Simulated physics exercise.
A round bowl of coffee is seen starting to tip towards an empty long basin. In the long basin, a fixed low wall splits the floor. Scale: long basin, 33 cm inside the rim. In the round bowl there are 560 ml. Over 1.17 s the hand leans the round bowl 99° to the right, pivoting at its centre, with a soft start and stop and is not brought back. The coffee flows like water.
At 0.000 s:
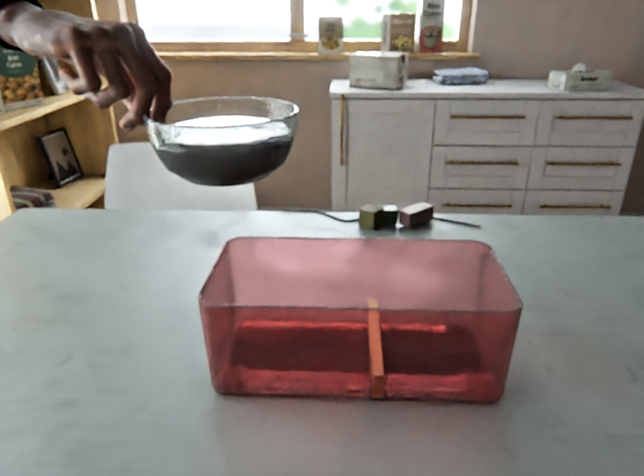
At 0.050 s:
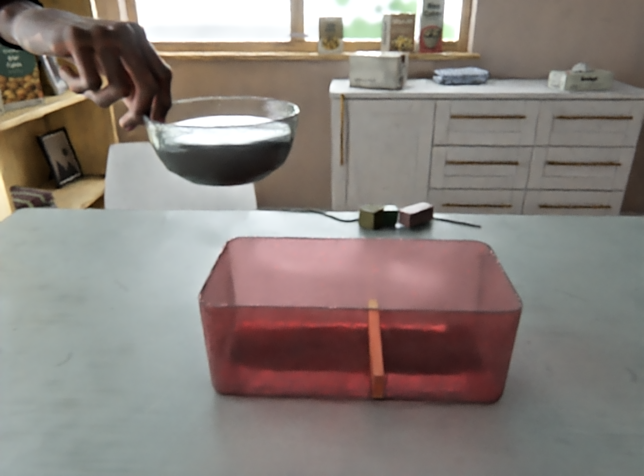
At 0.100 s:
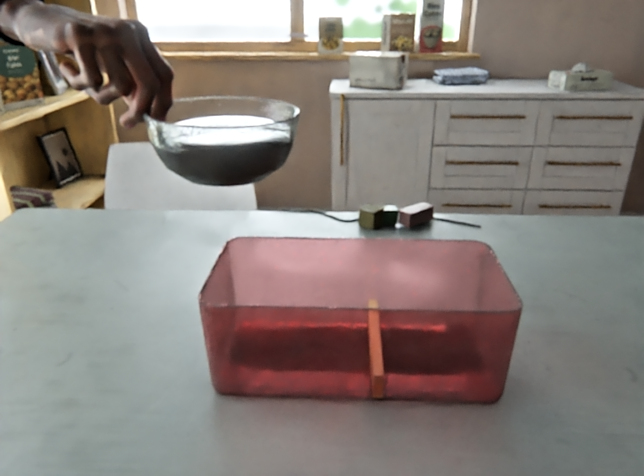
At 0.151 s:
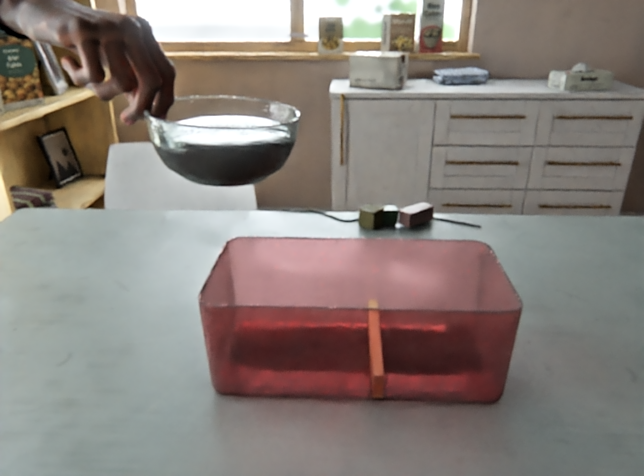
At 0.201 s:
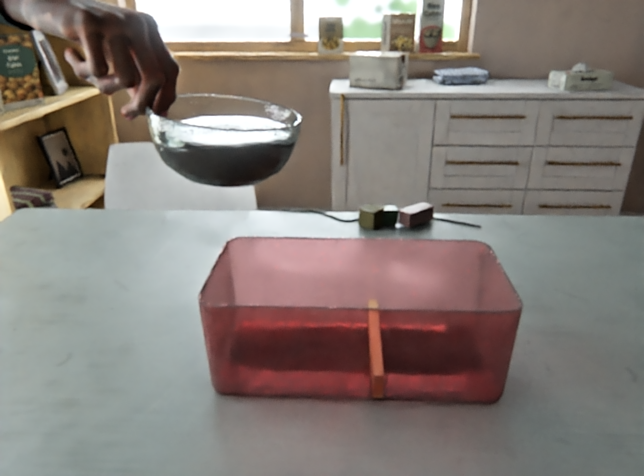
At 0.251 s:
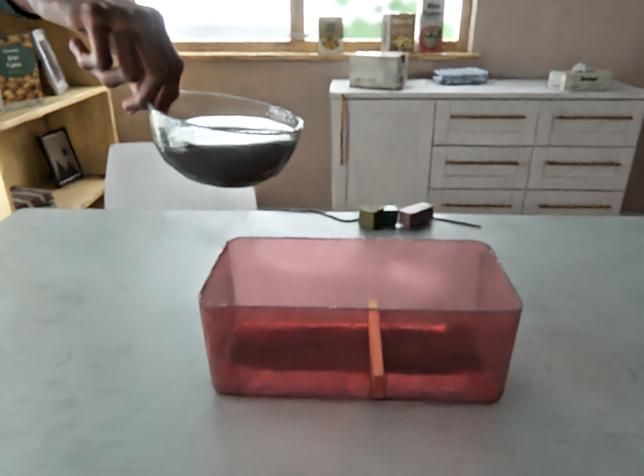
To begin with, a hand holds a round glass bowl of dark liquid level above a table, up and to the left of an empty, long reddish basin with an orange upright strip. Then the hand slowly leans the bowl slightly to the right, while the basin stays still.
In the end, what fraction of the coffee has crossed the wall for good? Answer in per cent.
In the end about 15 per cent has crossed for good.
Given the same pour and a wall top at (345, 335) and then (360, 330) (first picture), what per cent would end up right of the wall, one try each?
65 in a hundred, followed by 40 in a hundred.
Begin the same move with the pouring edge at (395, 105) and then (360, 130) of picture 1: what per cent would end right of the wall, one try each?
90 and 75 %.
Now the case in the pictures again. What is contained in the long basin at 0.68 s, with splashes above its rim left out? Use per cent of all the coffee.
Fraction in basin: Approx. 12%.
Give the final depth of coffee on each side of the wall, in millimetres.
The left side settles near 16 mm and the right side near 4 mm.
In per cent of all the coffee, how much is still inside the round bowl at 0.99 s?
6 in a hundred, give or take.
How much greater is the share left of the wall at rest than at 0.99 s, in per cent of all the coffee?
12 %.
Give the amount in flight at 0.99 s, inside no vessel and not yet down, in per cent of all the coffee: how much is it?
Near 10 percent.
Then, 0.68 s in, the tilt is 62° and 53 per cent is still to pour, 12 is left of the wall and 0 right of it.
Then, 0.99 s in, the tilt is 93° and 6 per cent is still to pour, 72 is left of the wall and 12 right of it.
Then, 1.32 s in, the tilt is 99° and 0 per cent is still to pour, 85 is left of the wall and 15 right of it.
Then, 1.67 s in, the tilt is 99° and 0 per cent is still to pour, 84 is left of the wall and 15 right of it.
Finally, 84 per cent lies left of the wall, 15 right of it and 1 outside.
